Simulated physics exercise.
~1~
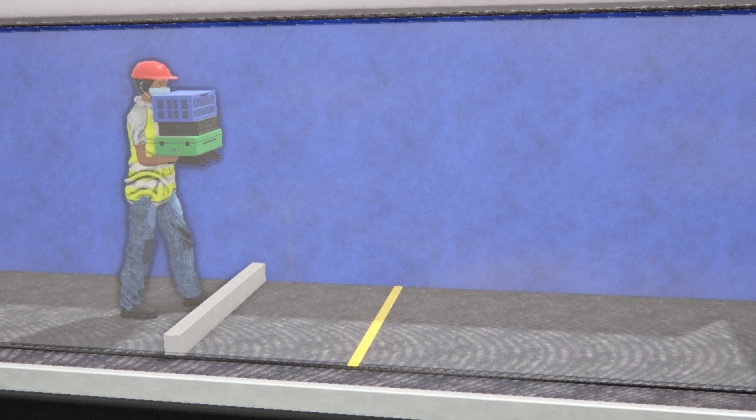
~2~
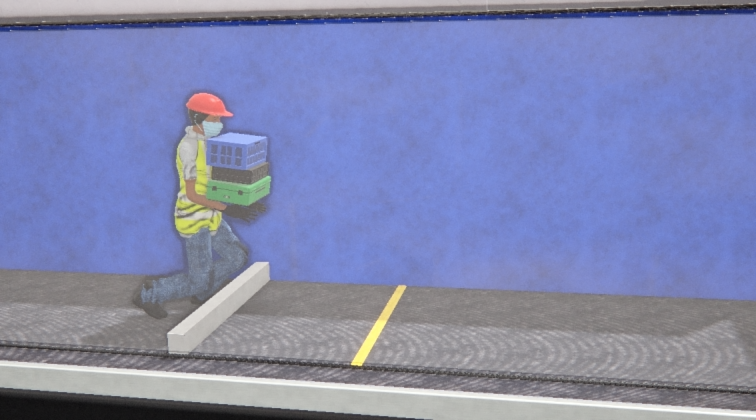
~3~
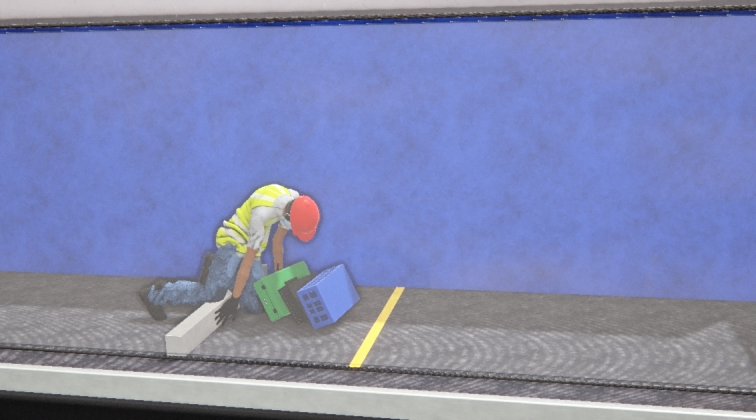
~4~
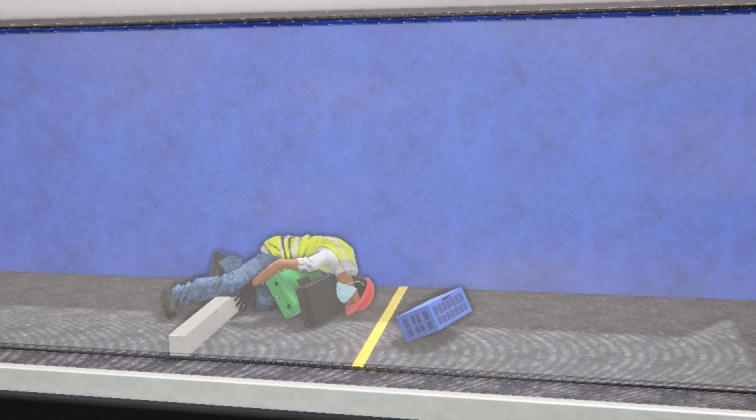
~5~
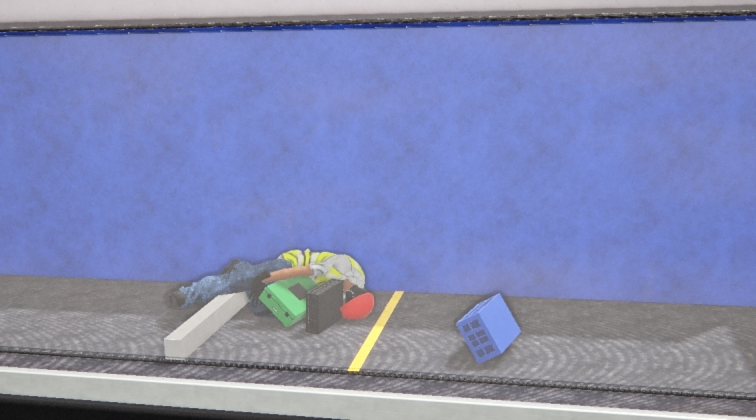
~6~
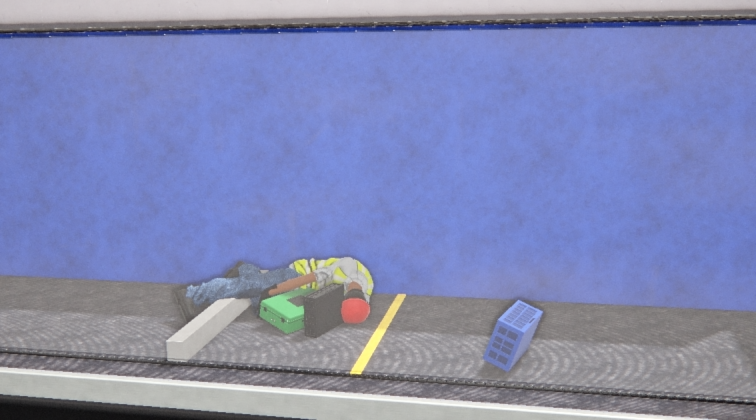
In a space with a blue back wall and a grey floor, seen from the side by a slightly swaying camera, a masked worker in a red helmet and yellow vest stands at left, holding stacked blue, black and green crates behind a pale floor rail. A yellow line lies farther right. The worker lurches right, knees bending, then pitches over the rail as the load spills. The blue crate tumbles across the line, while the worker collapses onto the green and black boxes. The worker ends slumped over the rail, head and both boxes short of the line, the blue crate beyond it.
